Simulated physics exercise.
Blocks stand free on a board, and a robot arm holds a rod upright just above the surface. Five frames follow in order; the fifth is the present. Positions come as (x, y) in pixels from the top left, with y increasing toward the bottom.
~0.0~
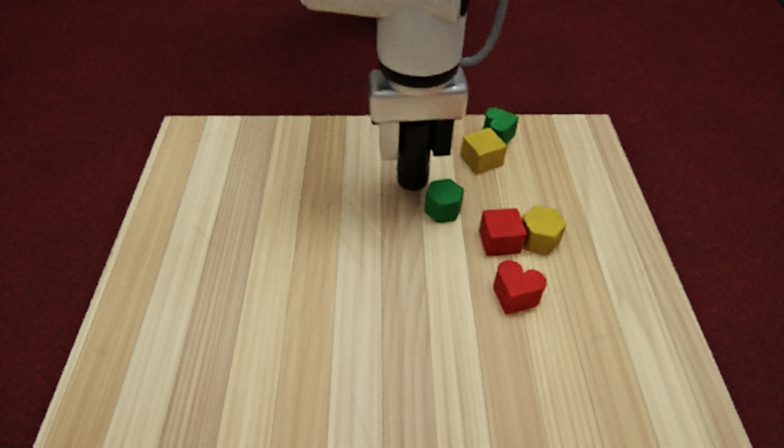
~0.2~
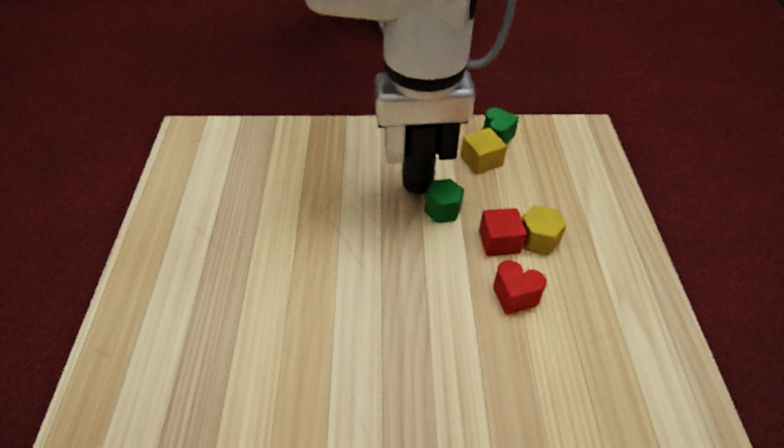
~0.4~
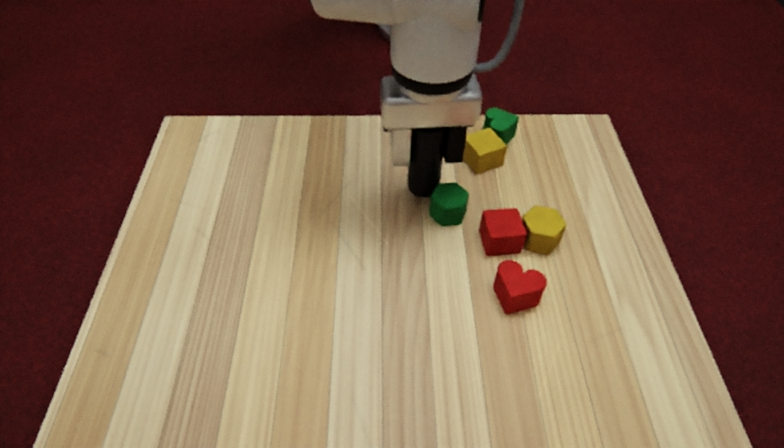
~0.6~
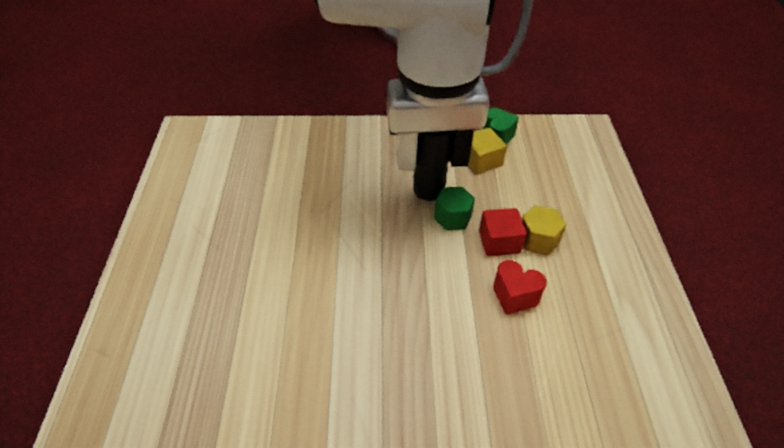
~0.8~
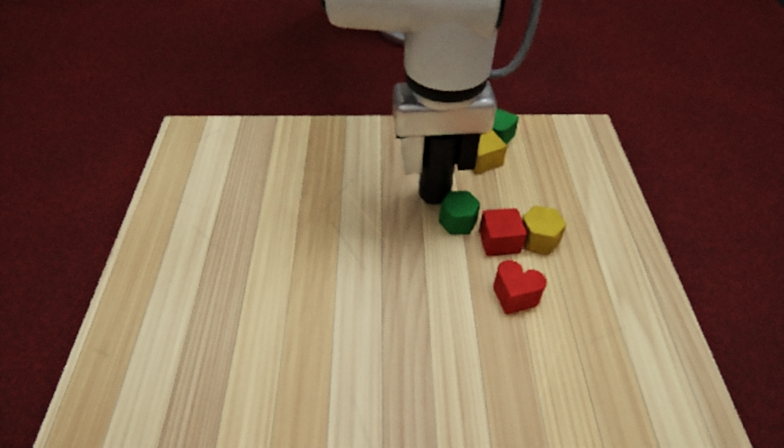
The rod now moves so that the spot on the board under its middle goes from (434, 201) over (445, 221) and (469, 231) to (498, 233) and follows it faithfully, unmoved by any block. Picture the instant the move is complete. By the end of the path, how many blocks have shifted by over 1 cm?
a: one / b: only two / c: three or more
c
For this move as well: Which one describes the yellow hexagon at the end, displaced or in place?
Moved away.
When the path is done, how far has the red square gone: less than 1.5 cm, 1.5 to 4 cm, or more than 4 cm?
It will fall in the top band, over 4 cm.
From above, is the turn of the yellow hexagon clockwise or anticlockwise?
Seen from above, counterclockwise.
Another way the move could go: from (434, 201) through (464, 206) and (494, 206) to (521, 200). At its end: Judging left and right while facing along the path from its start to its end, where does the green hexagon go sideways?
With start-to-end as forward, it shifts right.
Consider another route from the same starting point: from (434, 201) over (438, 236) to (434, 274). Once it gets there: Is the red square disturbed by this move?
It gets displaced.
On the path given first. Halfway along, rod at (457, 221); green hexagon at (488, 230); red square at (532, 237), turned 25° anticlockwise; yellow hexagon at (562, 223), turned 15° anticlockwise.
At the end, rod at (500, 226); green hexagon at (504, 243), turned 60° clockwise; red square at (544, 249), turned 65° anticlockwise; red heart block still; yellow hexagon at (564, 223), turned 20° anticlockwise.
